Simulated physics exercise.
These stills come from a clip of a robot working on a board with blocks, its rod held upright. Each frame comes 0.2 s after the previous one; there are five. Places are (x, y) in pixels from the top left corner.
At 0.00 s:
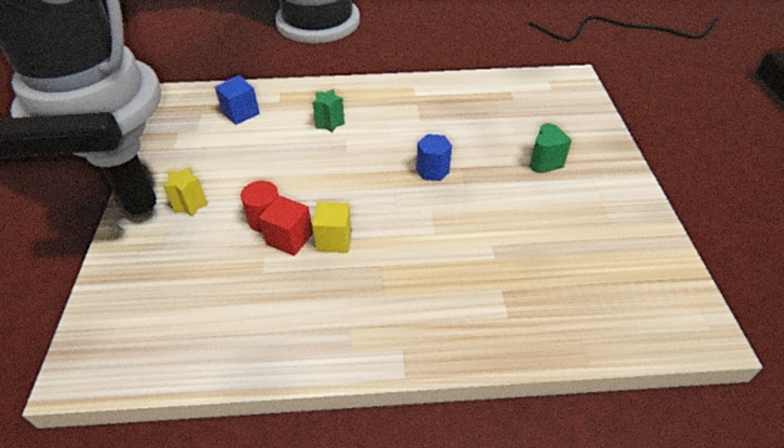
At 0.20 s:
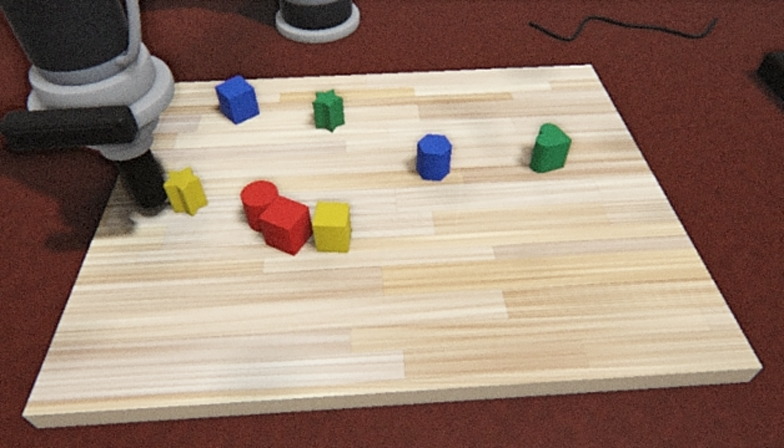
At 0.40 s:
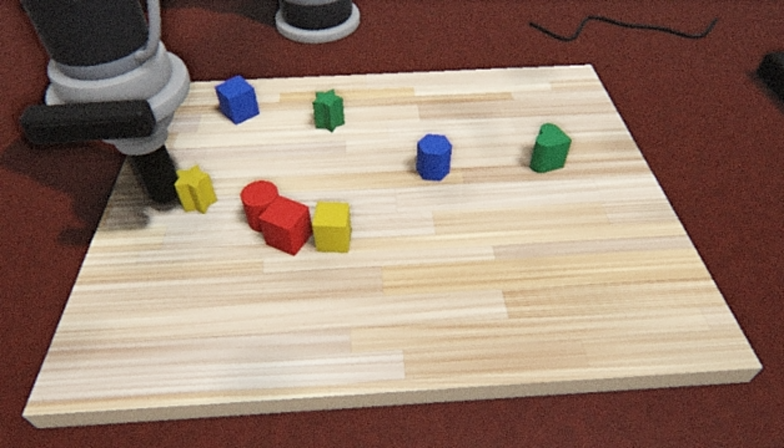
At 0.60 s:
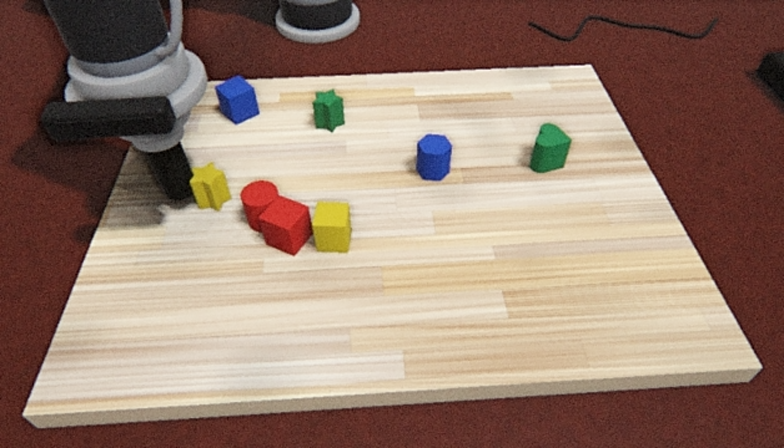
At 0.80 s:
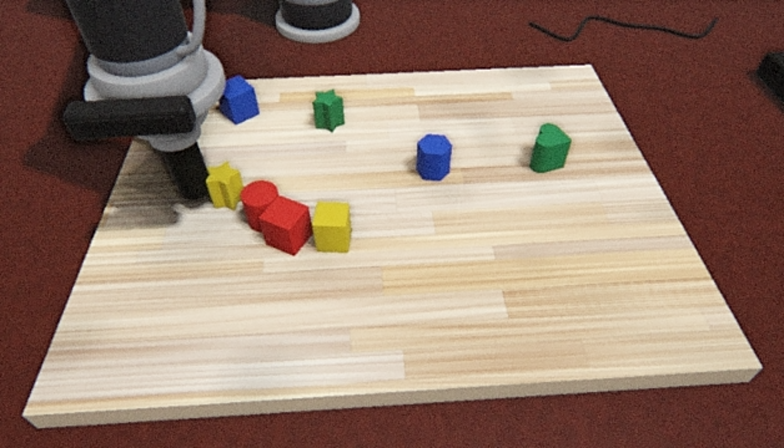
A robot arm with a dark rod moves right at the left side of a wooden board, pushing a yellow star block a short way toward a red disc, while the red, blue, green and other yellow blocks stay still.
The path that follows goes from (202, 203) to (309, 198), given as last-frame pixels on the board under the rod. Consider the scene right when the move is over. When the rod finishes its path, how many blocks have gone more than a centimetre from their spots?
Of all the blocks, three or more travel more than a centimetre.
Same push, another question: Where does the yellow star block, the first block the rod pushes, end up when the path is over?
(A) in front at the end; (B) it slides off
A: In front at the end.
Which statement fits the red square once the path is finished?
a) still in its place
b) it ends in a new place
My answer is option b.
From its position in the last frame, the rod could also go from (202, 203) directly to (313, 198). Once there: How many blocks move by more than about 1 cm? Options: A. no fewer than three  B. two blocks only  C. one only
A - no fewer than three.
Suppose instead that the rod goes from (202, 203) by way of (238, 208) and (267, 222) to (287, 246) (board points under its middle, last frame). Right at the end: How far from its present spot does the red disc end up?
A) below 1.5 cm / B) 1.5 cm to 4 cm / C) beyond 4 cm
It's C.
On the path given first. One third of the way, rod (234, 188); yellow star block (259, 169).
Two thirds of the way, rod (271, 187); yellow star block (296, 166); red disc (273, 196); red square (291, 220).
At the end, rod (307, 185); yellow star block (332, 164); red disc (279, 196); red square (292, 223), turned 15° clockwise; yellow square (335, 215).
